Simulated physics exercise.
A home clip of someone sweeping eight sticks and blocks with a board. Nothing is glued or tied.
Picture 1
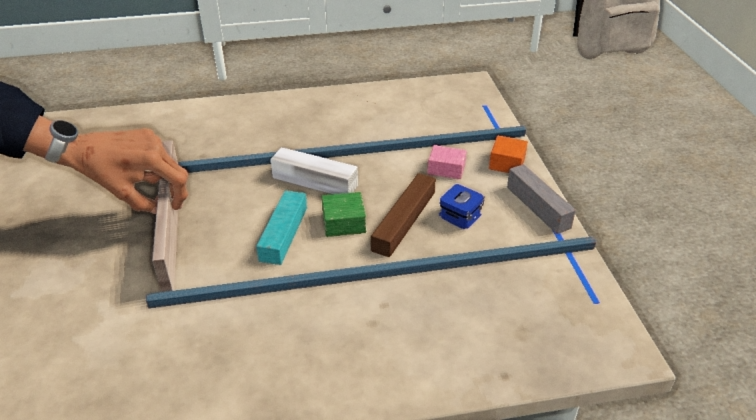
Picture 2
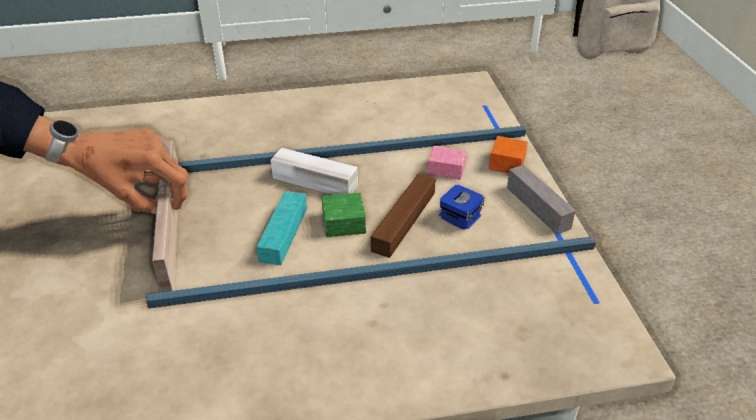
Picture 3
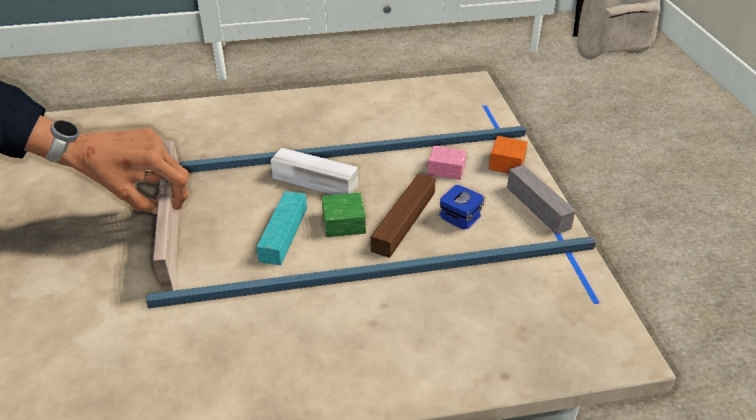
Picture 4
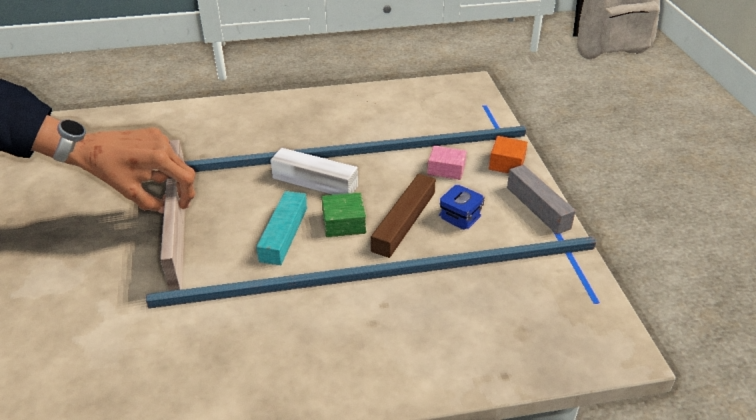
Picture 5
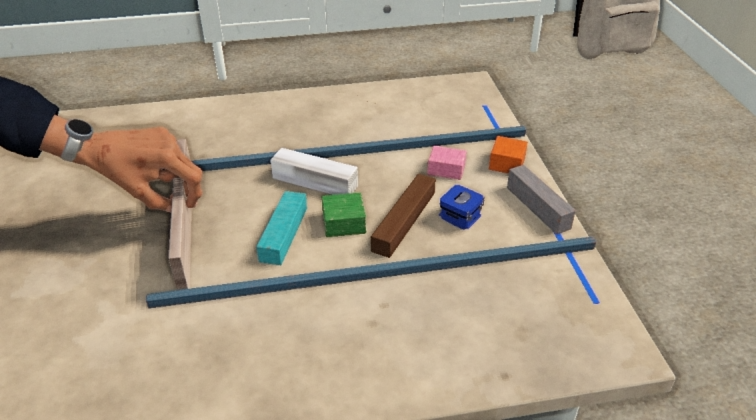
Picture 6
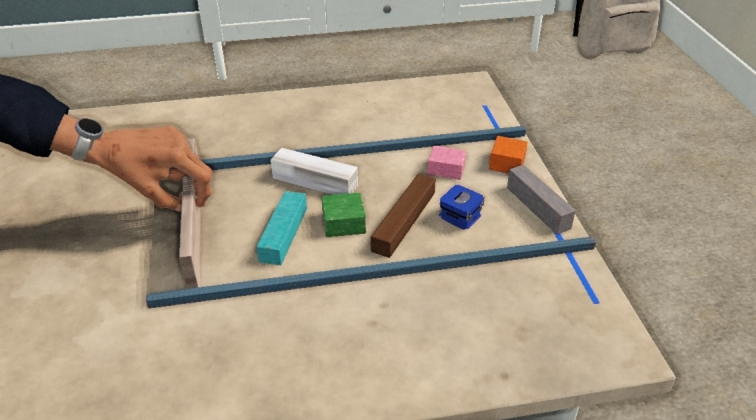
A hand slid a pale upright board slightly to the right between two dark rails on a table, while the scattered colored blocks and sticks ahead of it, near a blue tape line, stayed still.
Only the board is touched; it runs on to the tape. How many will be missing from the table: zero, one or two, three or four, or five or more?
Here the number that fall off is five or more.
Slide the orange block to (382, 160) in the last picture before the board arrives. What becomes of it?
The orange block is lost.
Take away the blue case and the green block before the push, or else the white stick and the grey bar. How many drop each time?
Fallen: 4, and 4 in the other try.
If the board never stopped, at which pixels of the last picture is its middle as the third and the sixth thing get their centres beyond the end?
Near (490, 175) and (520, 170).
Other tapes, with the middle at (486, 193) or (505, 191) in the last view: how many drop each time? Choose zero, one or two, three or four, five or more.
The falls would be 1 or 2; three to four.
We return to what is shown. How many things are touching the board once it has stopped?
It touches 2.
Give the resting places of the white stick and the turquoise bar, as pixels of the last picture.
About (542, 153), and the other about (551, 194).
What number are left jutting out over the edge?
1 of them.
Soon after, none off yet; grey bar at rest near (540, 198); orange block at rest near (508, 156); pink block at rest near (447, 163).
By the end, the number that fall off is five or more; fallen, green block, brown stick, blue case, pink block, orange block and grey bar.
